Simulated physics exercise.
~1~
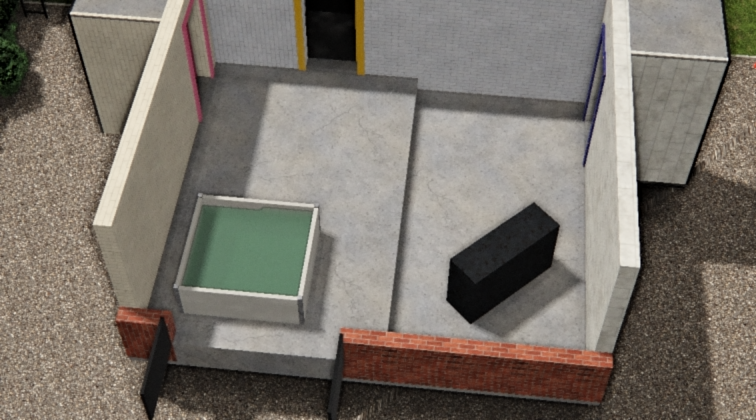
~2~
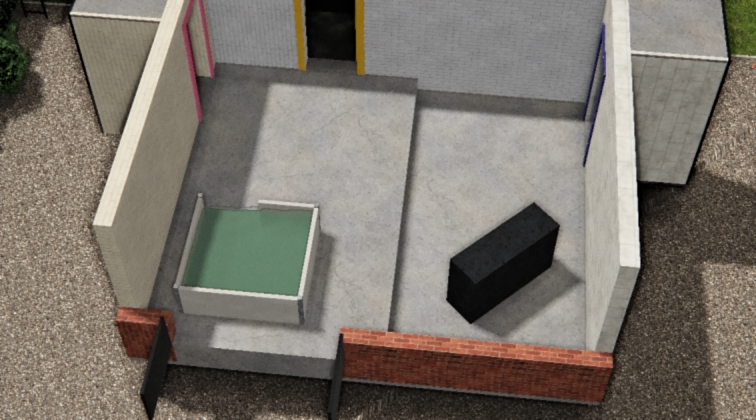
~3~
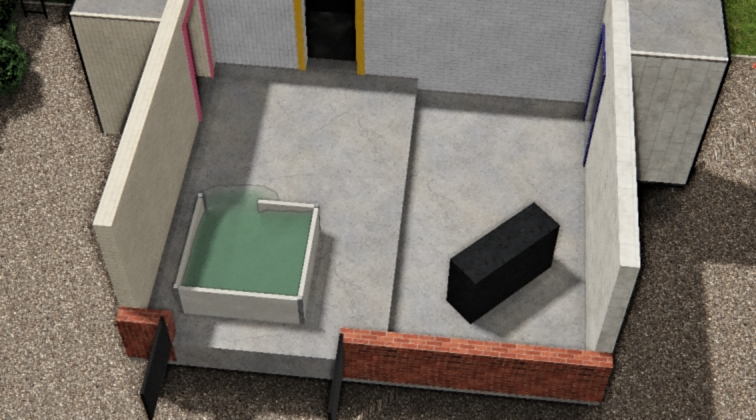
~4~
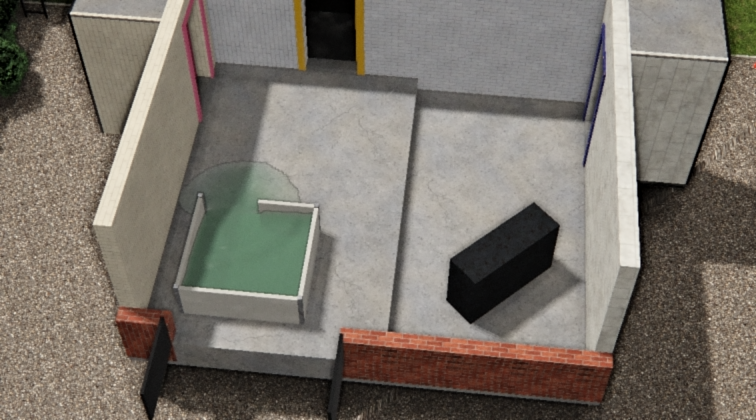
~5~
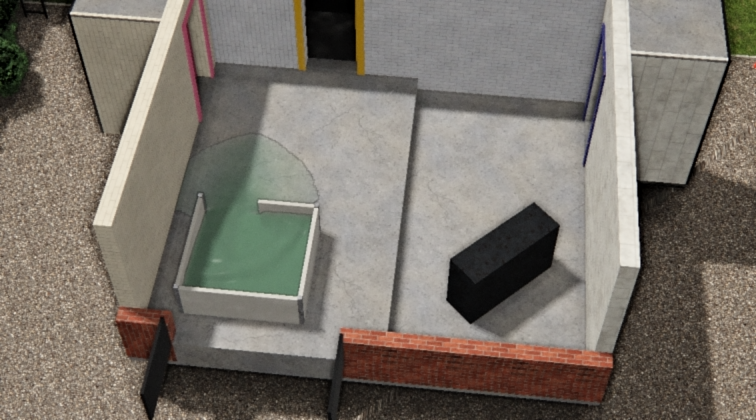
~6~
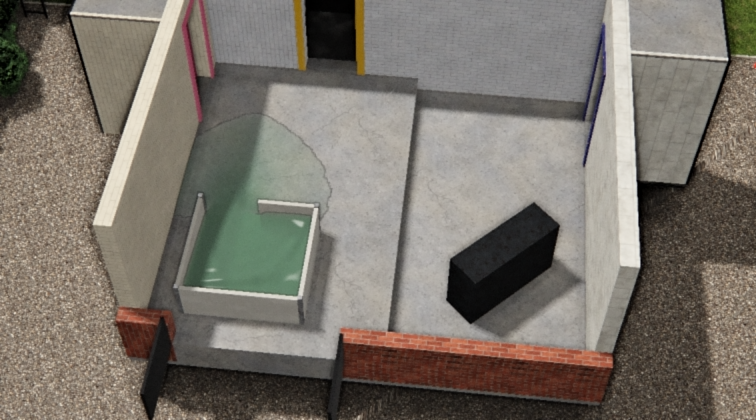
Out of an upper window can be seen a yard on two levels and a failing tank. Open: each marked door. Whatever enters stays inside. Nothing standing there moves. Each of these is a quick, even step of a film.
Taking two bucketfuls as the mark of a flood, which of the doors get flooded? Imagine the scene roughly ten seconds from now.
The blue door gets flooded, the pink door gets flooded, the yellow door gets flooded.
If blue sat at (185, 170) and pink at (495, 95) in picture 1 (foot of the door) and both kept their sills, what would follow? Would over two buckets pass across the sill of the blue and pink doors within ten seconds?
Note: Blue lets too much through; pink lets in too little.
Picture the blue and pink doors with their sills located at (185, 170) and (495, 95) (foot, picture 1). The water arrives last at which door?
That's the pink-painted one.
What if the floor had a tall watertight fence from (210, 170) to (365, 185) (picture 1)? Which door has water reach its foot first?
The pink door comes first.
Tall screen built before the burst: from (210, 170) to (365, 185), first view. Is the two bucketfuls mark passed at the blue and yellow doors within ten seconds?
Note: Blue remains below threshold; yellow remains below threshold.
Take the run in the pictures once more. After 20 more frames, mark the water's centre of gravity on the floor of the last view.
That comes out near (272, 183).
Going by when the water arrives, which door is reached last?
Result: The blue-painted one.
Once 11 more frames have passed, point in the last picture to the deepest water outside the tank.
About (246, 71).
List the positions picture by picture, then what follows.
The tank at (249, 249) is whole and still, in the first picture.
Water pours out on the tank's far side and has run to a hidden place, in the second picture.
The front is at (265, 191), out from the gap on the tank's far side, in the third picture.
Water pours out on the tank's far side and has run to (266, 168), in the fourth picture.
Water pours out on the tank's far side and has run to (262, 139), in the fifth picture.
Water pours out on the tank's far side and has run to (256, 117), in the sixth picture.
A moment on, water covers 25 % of the floor; the blue door not reached, the pink door wet at the sill, nothing in, the yellow door not reached.
Next, water covers 30 % of the floor; the blue door not reached, the pink door under two buckets in, the yellow door under two buckets in.
Then, water covers 35 % of the floor; the blue door not reached, the pink door over two buckets in, the yellow door over two buckets in.
Later, water covers 60 % of the floor; the blue door over two buckets in, the pink door far over two buckets in, the yellow door over two buckets in.
In the end, water covers 80 % of the floor; the blue door over two buckets in, the pink door far over two buckets in, the yellow door over two buckets in.
